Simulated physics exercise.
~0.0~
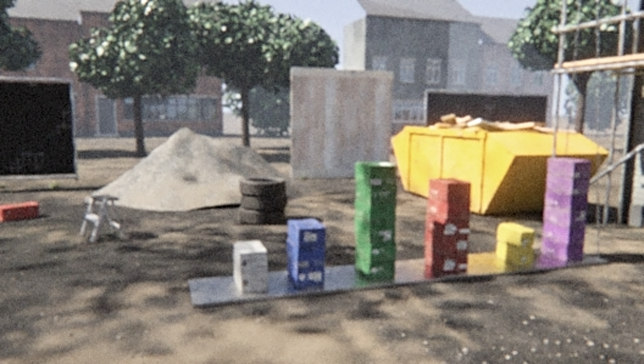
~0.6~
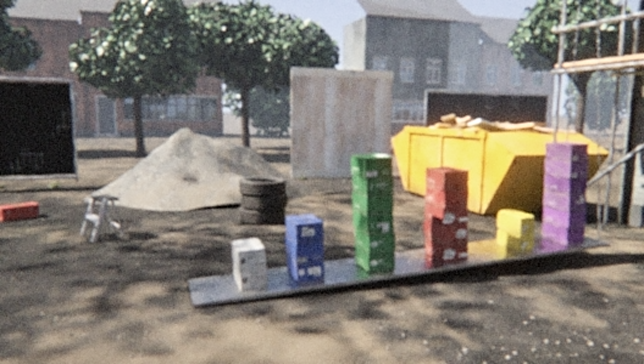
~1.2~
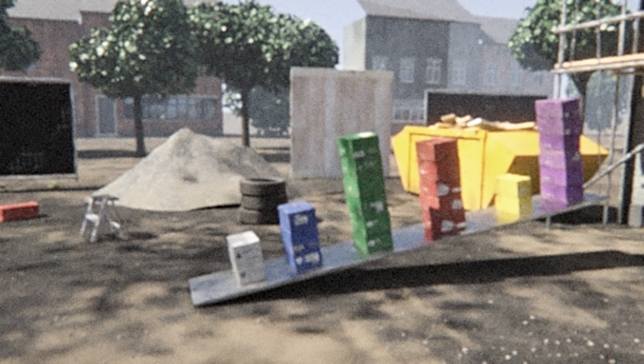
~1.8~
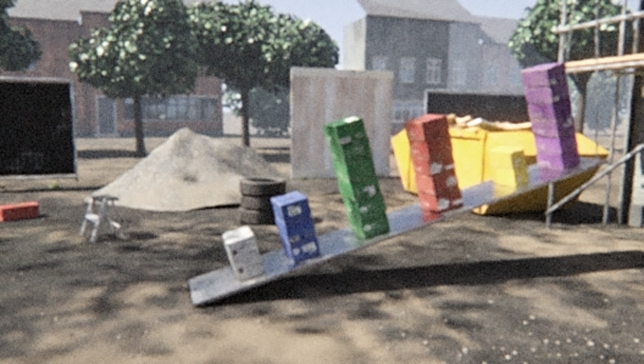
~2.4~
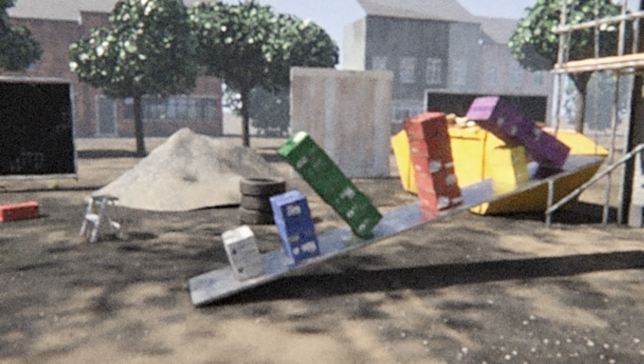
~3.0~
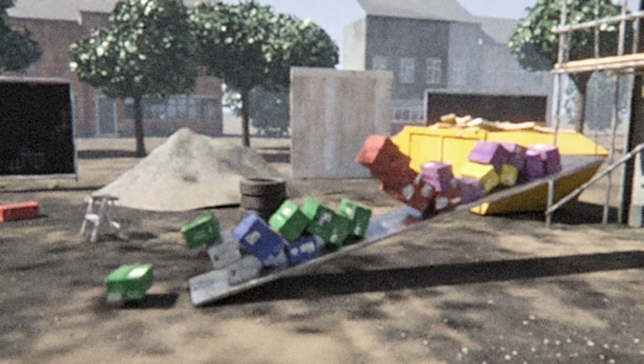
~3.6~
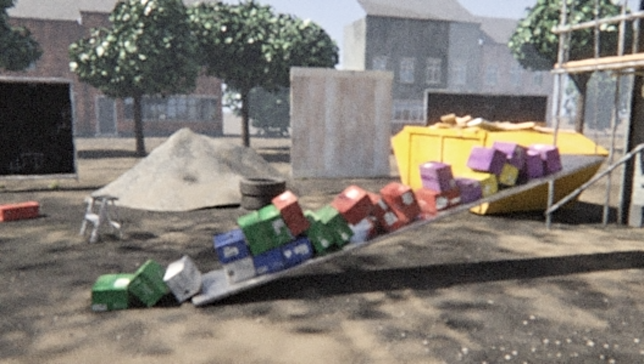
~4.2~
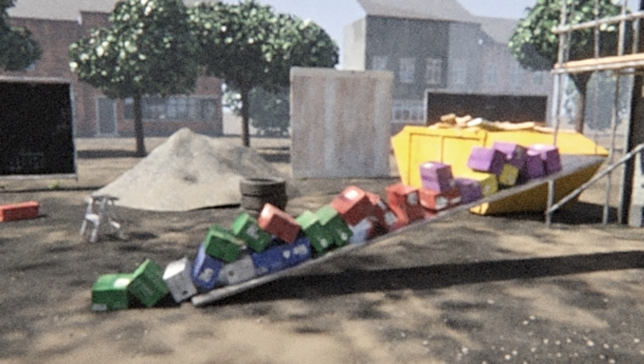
In a yard, a rack's right end rises and its parcel piles topple left into heaps.
